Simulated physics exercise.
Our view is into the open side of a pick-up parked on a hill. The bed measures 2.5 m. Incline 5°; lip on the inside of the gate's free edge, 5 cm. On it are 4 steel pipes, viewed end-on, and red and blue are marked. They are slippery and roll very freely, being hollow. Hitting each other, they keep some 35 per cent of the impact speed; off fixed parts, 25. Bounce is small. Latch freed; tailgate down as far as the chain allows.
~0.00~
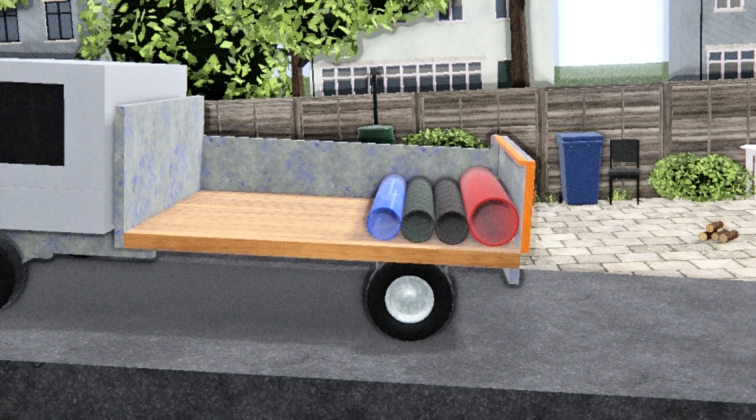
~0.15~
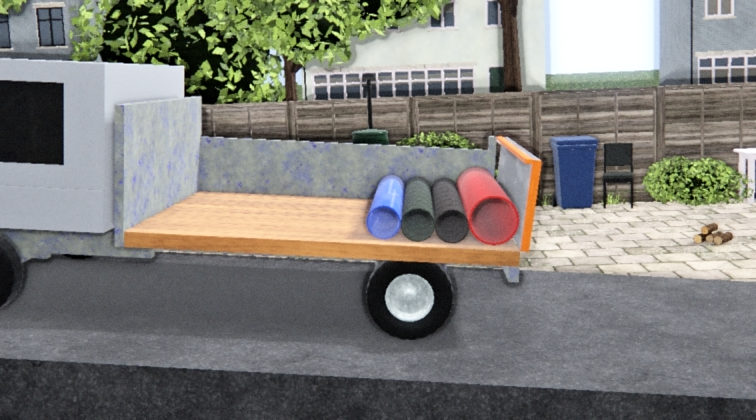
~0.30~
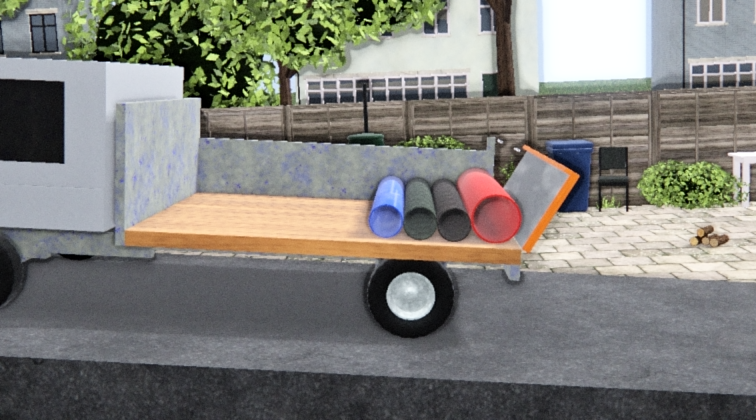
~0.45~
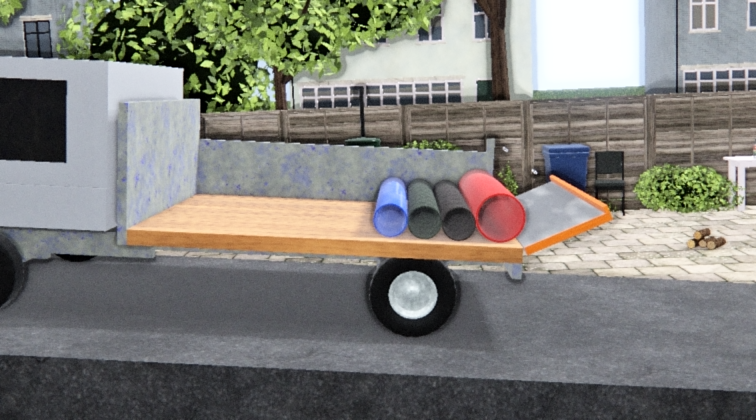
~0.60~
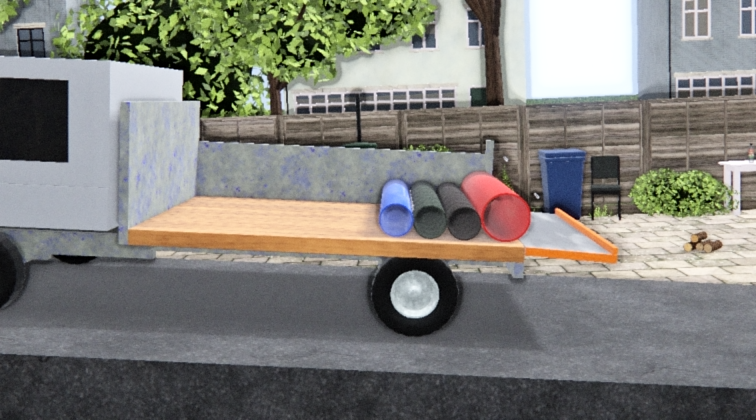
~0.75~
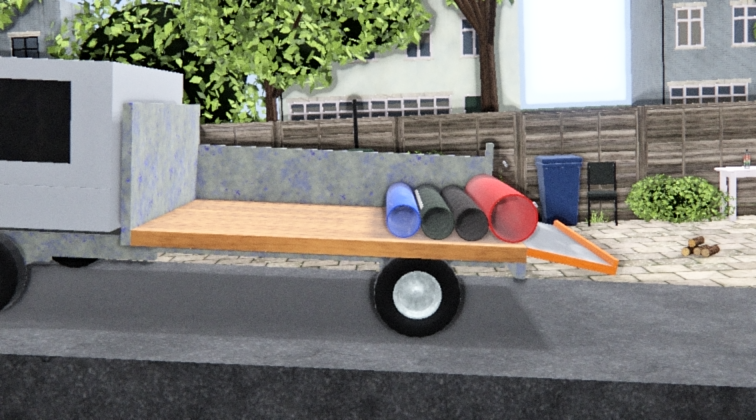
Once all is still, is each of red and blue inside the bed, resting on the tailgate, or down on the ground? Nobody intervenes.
Once still, red is down on the ground, blue is down on the ground.
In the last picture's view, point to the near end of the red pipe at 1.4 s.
Its near end sits close to (559, 226).
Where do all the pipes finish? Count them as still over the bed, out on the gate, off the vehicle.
Counts in the order asked: 0, 0, 4.
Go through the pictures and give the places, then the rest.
Red (494, 222), blue (383, 225); gate 85° above level, tip at (531, 164); 4 of the 4 make up the bottom layer on the bed, in the first picture.
Red (494, 221), blue (383, 223); gate 81° above level, tip at (537, 163), in the second picture.
Red (496, 219), blue (386, 222); gate 56° above level, tip at (574, 176), in the third picture.
Red (501, 218), blue (390, 221); gate 21° above level, tip at (608, 217), in the fourth picture.
Red (506, 218), blue (396, 221); gate 7° below level, tip at (613, 259), in the fifth picture.
Red (514, 219), blue (404, 222); gate 15° below level, tip at (613, 271), in the sixth picture.
Then, 1.4 s in, red is on the gate, 20 cm past the hinge, rolling right; blue is on the bed, 55 cm short of the hinge, rolling right; 0 gone off the back.
Then, 2.1 s in, red is dropping off the gate; blue is on the bed, 10 cm short of the hinge, rolling right; 1 gone off the back.
Then, 3.0 s in, red is out on the ground; blue is dropping off the gate; 4 gone off the back.
In the end (5.0 s), red is out on the ground; blue is off the vehicle; 4 gone off the back.
